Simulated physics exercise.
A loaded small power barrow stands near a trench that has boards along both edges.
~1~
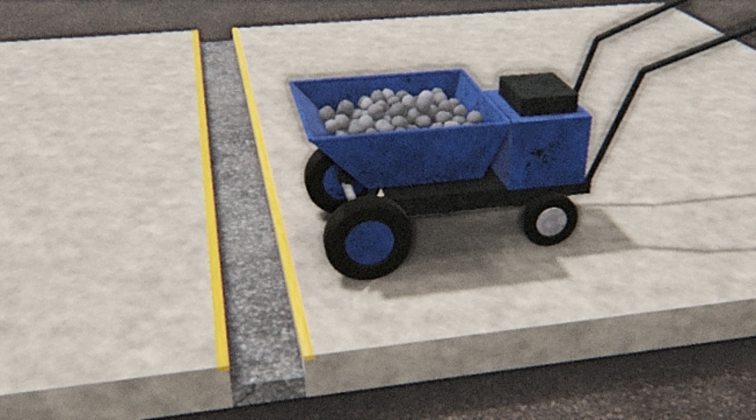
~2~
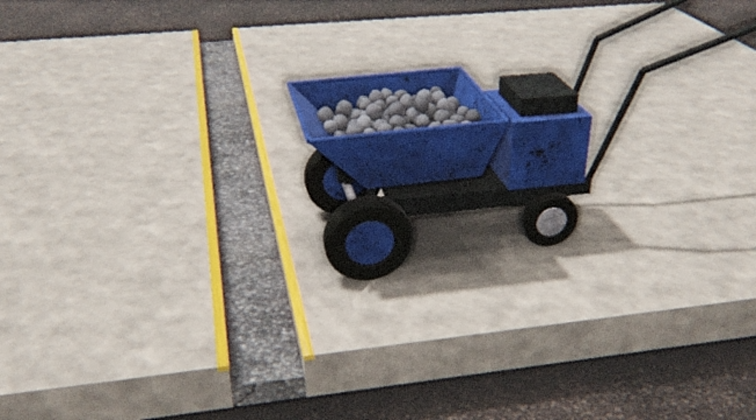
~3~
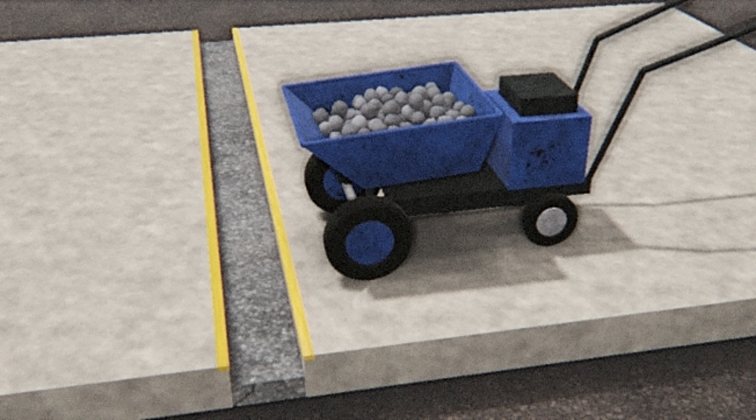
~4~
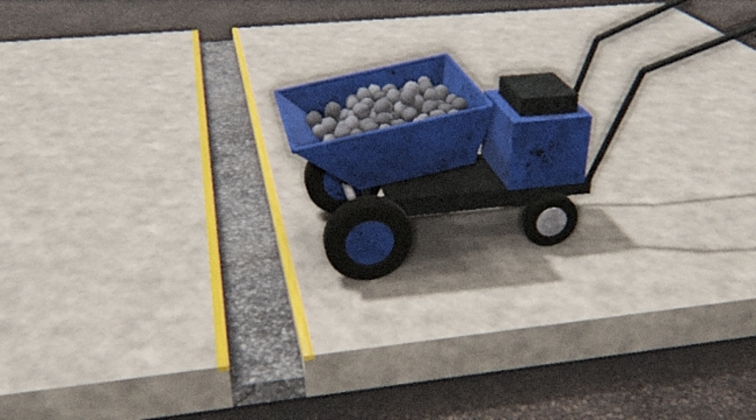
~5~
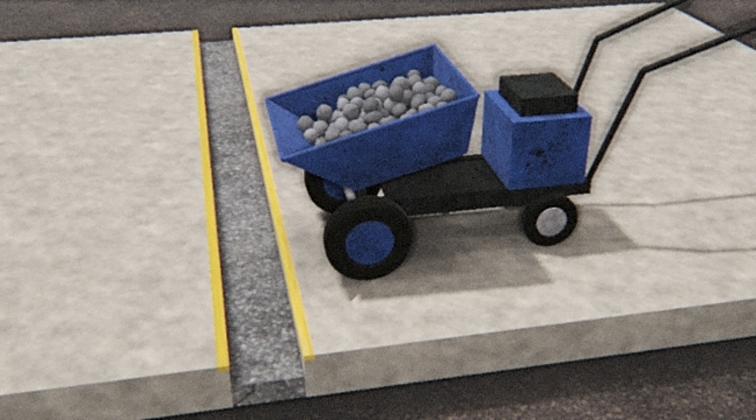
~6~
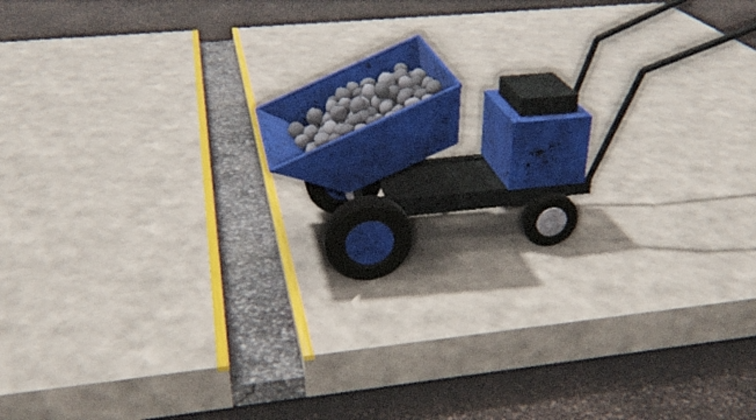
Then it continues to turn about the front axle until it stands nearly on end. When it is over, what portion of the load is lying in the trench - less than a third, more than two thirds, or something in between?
Most likely the part landing in the trench will be short of a third.
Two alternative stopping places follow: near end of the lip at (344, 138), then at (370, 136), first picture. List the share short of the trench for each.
Near 0 and 0 percent respectively.
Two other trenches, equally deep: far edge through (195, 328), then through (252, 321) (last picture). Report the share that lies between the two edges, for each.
Well, it'd be something like 60 per cent the first time and 0 per cent the second.
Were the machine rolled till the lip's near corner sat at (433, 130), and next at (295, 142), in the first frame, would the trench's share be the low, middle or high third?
Try 1, the middle third; try 2, under a third.
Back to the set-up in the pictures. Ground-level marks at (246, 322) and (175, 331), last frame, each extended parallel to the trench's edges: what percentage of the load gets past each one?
Roughly 70 per cent, and 30 per cent.
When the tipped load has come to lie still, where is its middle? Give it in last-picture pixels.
(190, 256).
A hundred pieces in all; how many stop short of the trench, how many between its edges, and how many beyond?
Estimates - short: 0 in a hundred, between: 25 in a hundred, beyond: 60 in a hundred.
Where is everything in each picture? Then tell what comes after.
Lip of the skip at (311, 141), level; top of the load at (397, 112), round cobbles; first edge of the trench at (300, 315); far edge at (220, 325), the trench under half as wide as the skip, and shallow for its width, in the first picture.
Lip of the skip at (309, 142), tipped barely; top of the load at (422, 121), in the second picture.
Lip of the skip at (303, 145), tipped barely; top of the load at (417, 118), in the third picture.
Lip of the skip at (294, 151), tipped a little; top of the load at (410, 114), in the fourth picture.
Lip of the skip at (283, 160), tipped a little; top of the load at (420, 102), in the fifth picture.
Lip of the skip at (272, 171), tipped clearly; top of the load at (406, 96); first edge of the trench at (300, 315); far edge at (220, 325), in the sixth picture.
Soon after the last picture, skip tipped steeply; all in the skip.
A little later, skip tipped right over; about two thirds in the skip; a small part in or heaped over the trench; about a quarter beyond it; a stray few falling.
Later still, skip tipped right over; a small part in the skip; about a quarter in or heaped over the trench; about two thirds beyond it.
At rest, skip tipped right over; a small part in the skip; about a quarter in or heaped over the trench; about two thirds beyond it.
